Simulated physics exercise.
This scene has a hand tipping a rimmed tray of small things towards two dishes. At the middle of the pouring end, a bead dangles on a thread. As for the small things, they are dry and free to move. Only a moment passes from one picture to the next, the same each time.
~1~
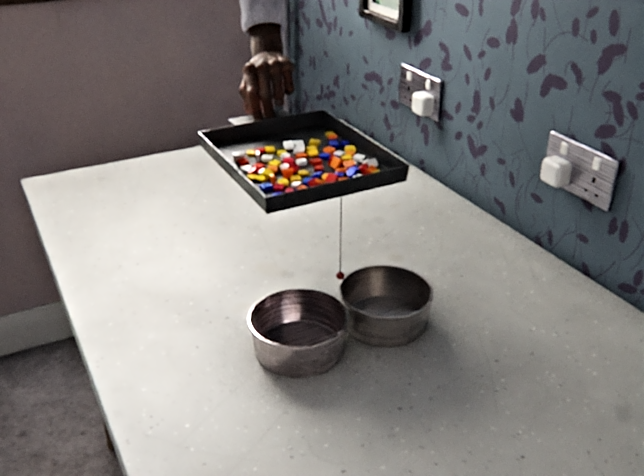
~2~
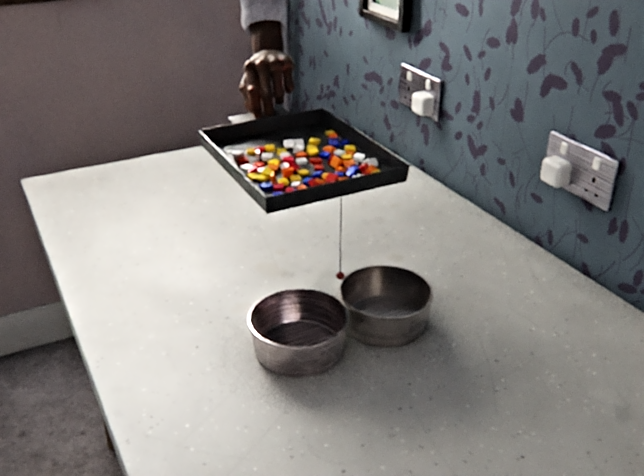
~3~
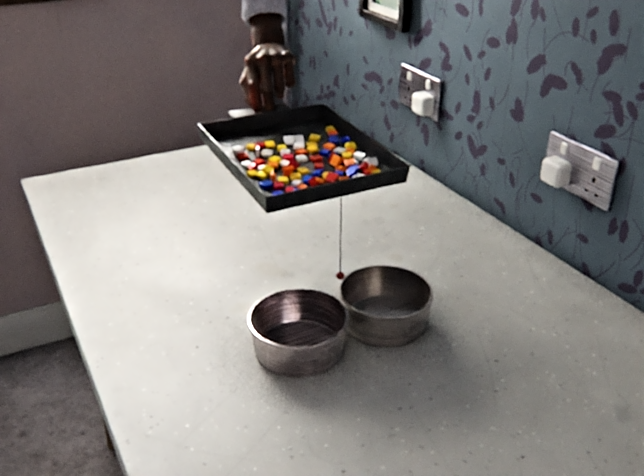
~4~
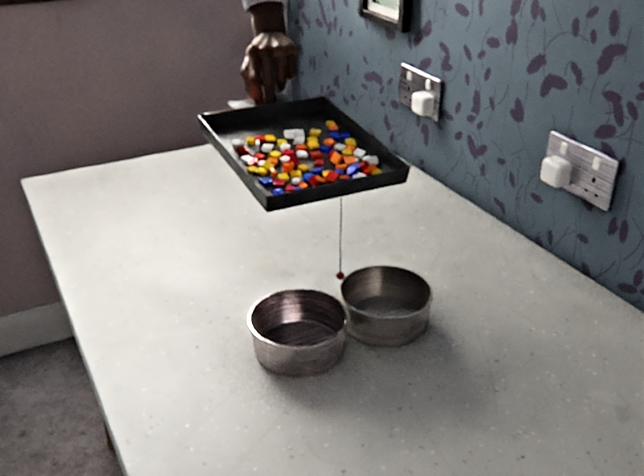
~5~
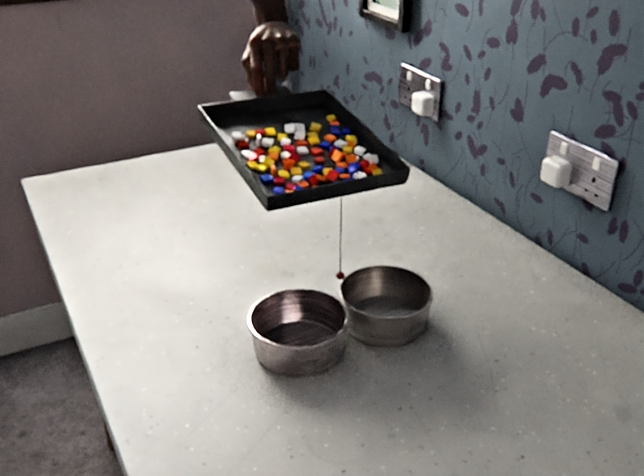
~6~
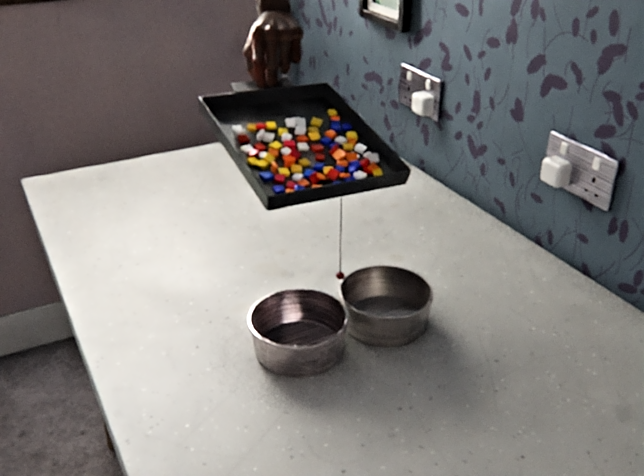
On a pale tabletop, a hand slowly raising the far end of a black tray of colourful mosaic tiles above two metal dishes.
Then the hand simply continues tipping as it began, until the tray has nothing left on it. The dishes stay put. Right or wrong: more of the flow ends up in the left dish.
Wrong; more ends up in the right dish.
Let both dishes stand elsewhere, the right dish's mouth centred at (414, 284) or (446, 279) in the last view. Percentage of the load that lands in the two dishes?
Around 90 percent the first time, around 80 percent the second.
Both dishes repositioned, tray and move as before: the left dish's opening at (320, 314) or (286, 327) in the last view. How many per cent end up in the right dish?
First placement: 70 per cent; second placement: 60 per cent.
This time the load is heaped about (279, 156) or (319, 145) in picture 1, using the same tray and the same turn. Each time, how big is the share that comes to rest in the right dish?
About 70 % and 90 %.
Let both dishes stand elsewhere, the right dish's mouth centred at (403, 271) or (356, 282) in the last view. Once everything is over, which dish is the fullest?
Try 1: The right-side dish; try 2: The right-side dish.
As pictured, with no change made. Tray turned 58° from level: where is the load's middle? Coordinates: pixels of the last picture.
In the last view, the load is centred near (345, 162).
Shortly afterwards, tray tipped steeply; the whole lot on the tray.
Next, tray tipped right over; all but a few on the tray; only a few in the right dish; only a few in the air.
Some moments later, tray tipped past a quarter turn; a little in the left dish; the bulk in the right dish; a little outside both.
In the end, tray tipped past a quarter turn; a little in the left dish; the bulk in the right dish; a little outside both.
